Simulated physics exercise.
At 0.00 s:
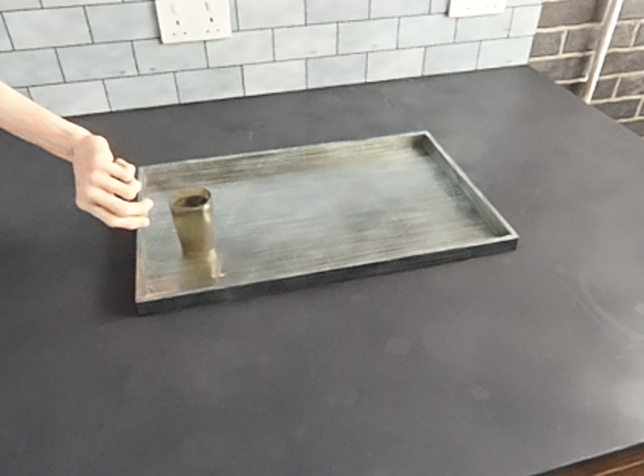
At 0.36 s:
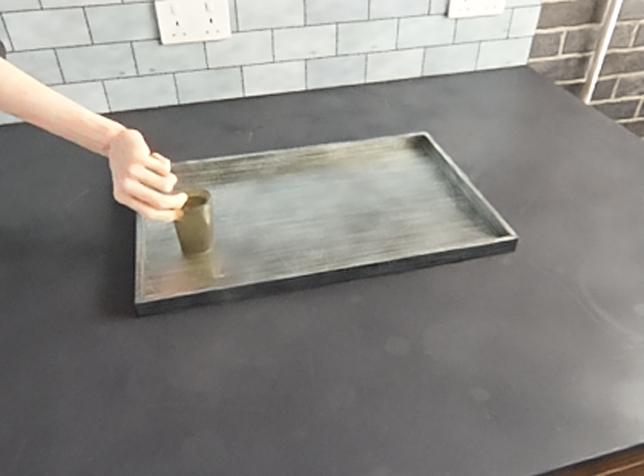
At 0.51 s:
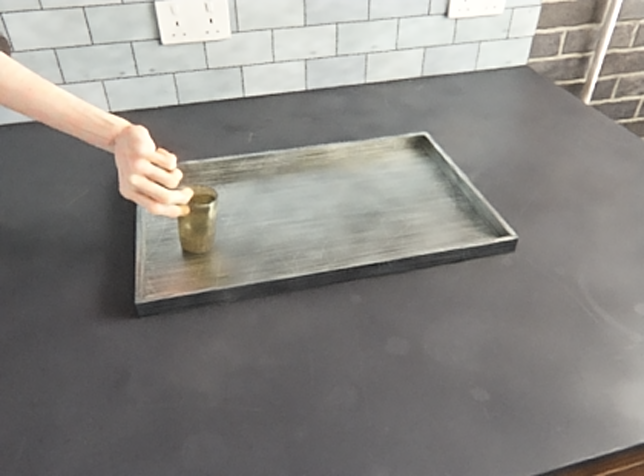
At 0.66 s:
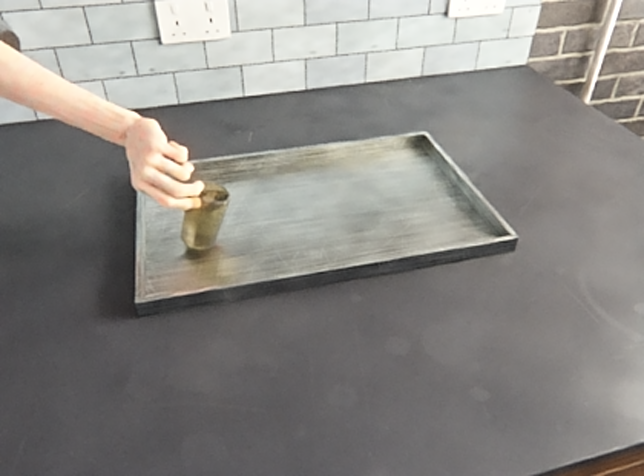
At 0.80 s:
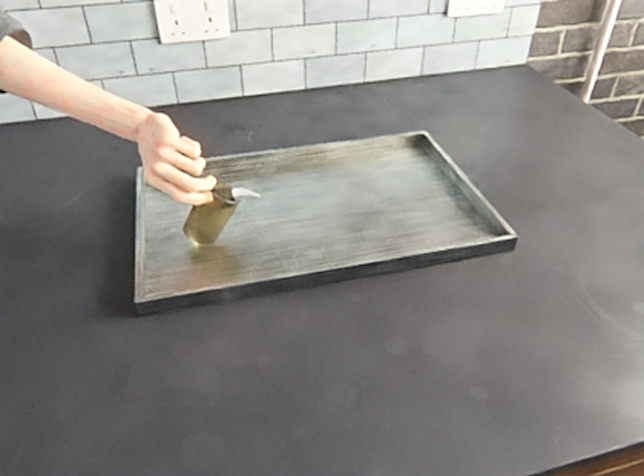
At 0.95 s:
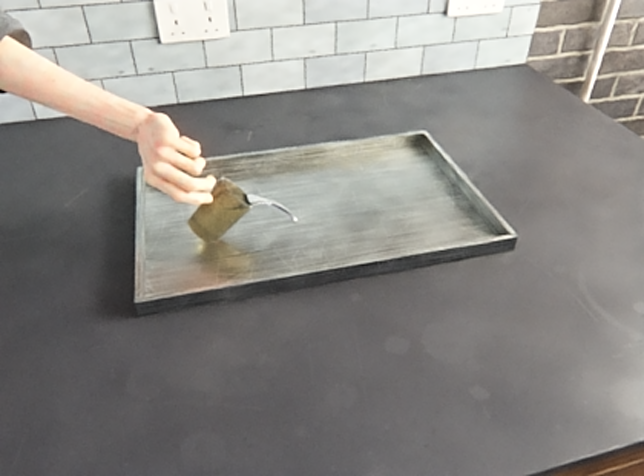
To begin with, a tumbler stands upright near the left end of a rectangular tray on a dark countertop, with a hand just to its left. The hand moves in and its fingers press against the tumbler's side. The tumbler tilts rightward, then leans further as water streams from its rim.
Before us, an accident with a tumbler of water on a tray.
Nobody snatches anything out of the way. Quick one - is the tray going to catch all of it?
It goes no further than the tray.
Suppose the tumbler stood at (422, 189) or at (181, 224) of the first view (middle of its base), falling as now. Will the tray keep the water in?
One: It escapes from the tray. Two: It keeps within the tray.
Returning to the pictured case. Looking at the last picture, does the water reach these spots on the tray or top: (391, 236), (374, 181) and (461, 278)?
Looks like the first is covered, the second covered and the third safe.
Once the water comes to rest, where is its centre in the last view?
About (390, 198).
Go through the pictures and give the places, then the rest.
It stands upright; tumbler (194, 220) about three quarters full; tray (342, 263), in the first frame.
Fingers against its side; tumbler about three quarters full, surface at (192, 207), in the second frame.
Fingers against its side; tumbler (197, 218) about three quarters full, in the third frame.
Fingers against its side; tumbler (205, 214) tipped 20°; tray (342, 264), in the fourth frame.
Fingers against its side; tumbler (211, 212) tipped 35°, in the fifth frame.
It is falling; tumbler (221, 211) tipped 50°, in the sixth frame.
After 1.5 s, the tumbler lies in the tray; the puddle covers about as much as a plate; the rim holds it.
After 2.3 s, the puddle covers about as much as a tray; the rim holds it.
After 3.6 s, the puddle covers about as much as a tray; the rim holds it.
